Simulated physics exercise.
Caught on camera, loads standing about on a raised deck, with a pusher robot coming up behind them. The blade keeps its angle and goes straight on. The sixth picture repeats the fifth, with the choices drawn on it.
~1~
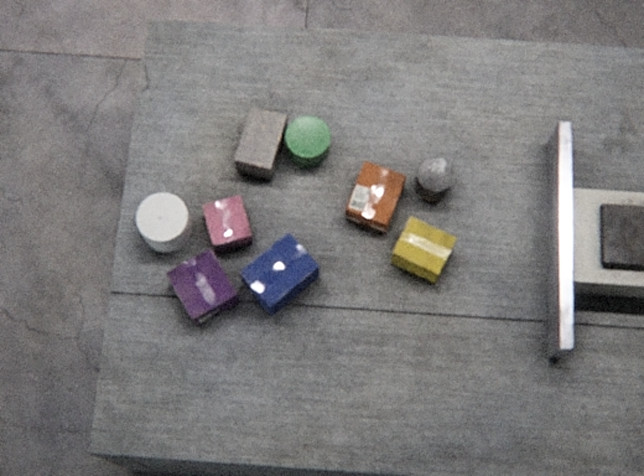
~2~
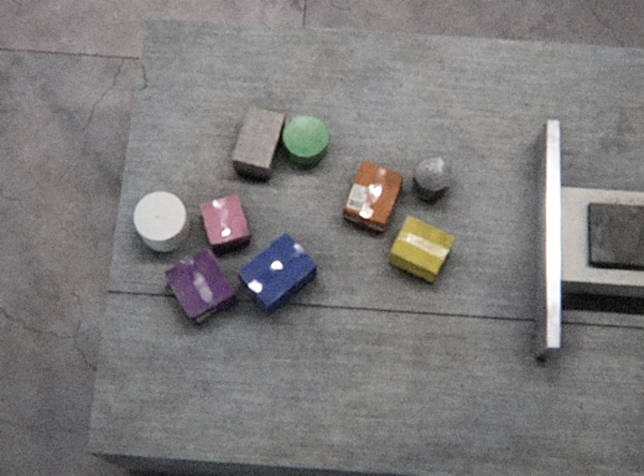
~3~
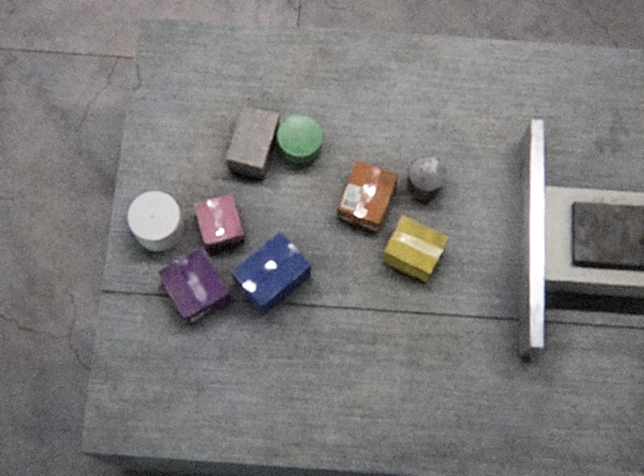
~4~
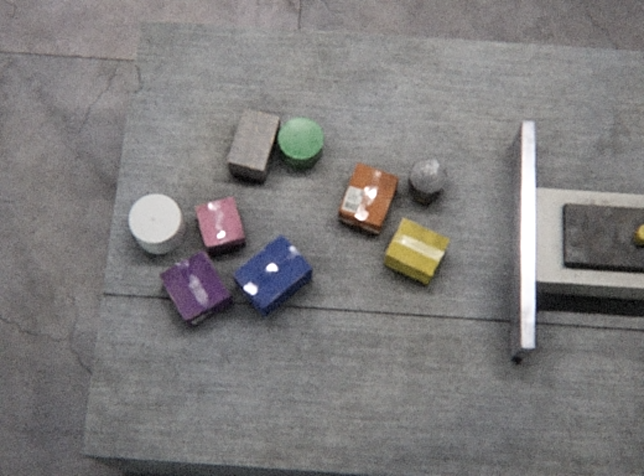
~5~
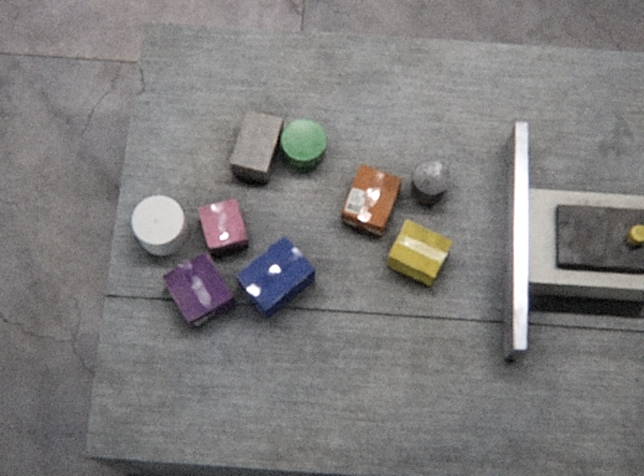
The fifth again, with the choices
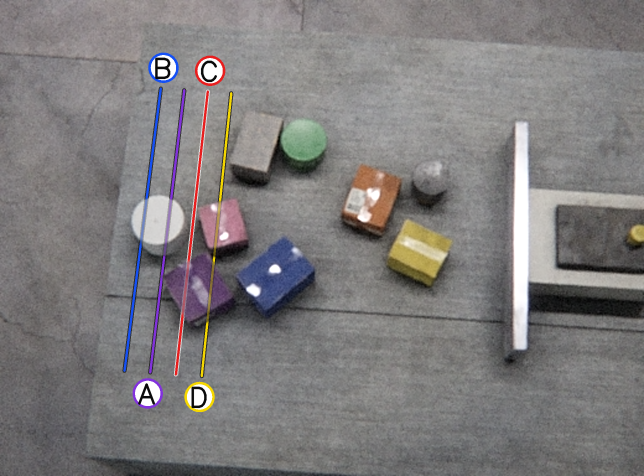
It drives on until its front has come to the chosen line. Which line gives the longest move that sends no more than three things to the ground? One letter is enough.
Stop at C.
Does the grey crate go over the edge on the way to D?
No.
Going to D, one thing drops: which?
The white canister.
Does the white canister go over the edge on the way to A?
Yes.
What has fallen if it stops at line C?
It is the white canister.
On the marked copy, A at (168, 225); B at (143, 223); C at (193, 227); D at (217, 228).
Following C. Soon after the start, robot (476, 229); black pail (378, 173); orange parcel (345, 198).
Later, robot (357, 221); purple box (138, 308); blue box (184, 270).
In the end, robot (266, 215); white canister over the edge; pink parcel (117, 204); one fallen.
As for the rest, A drops four; B drops five; D is within the limit but short.
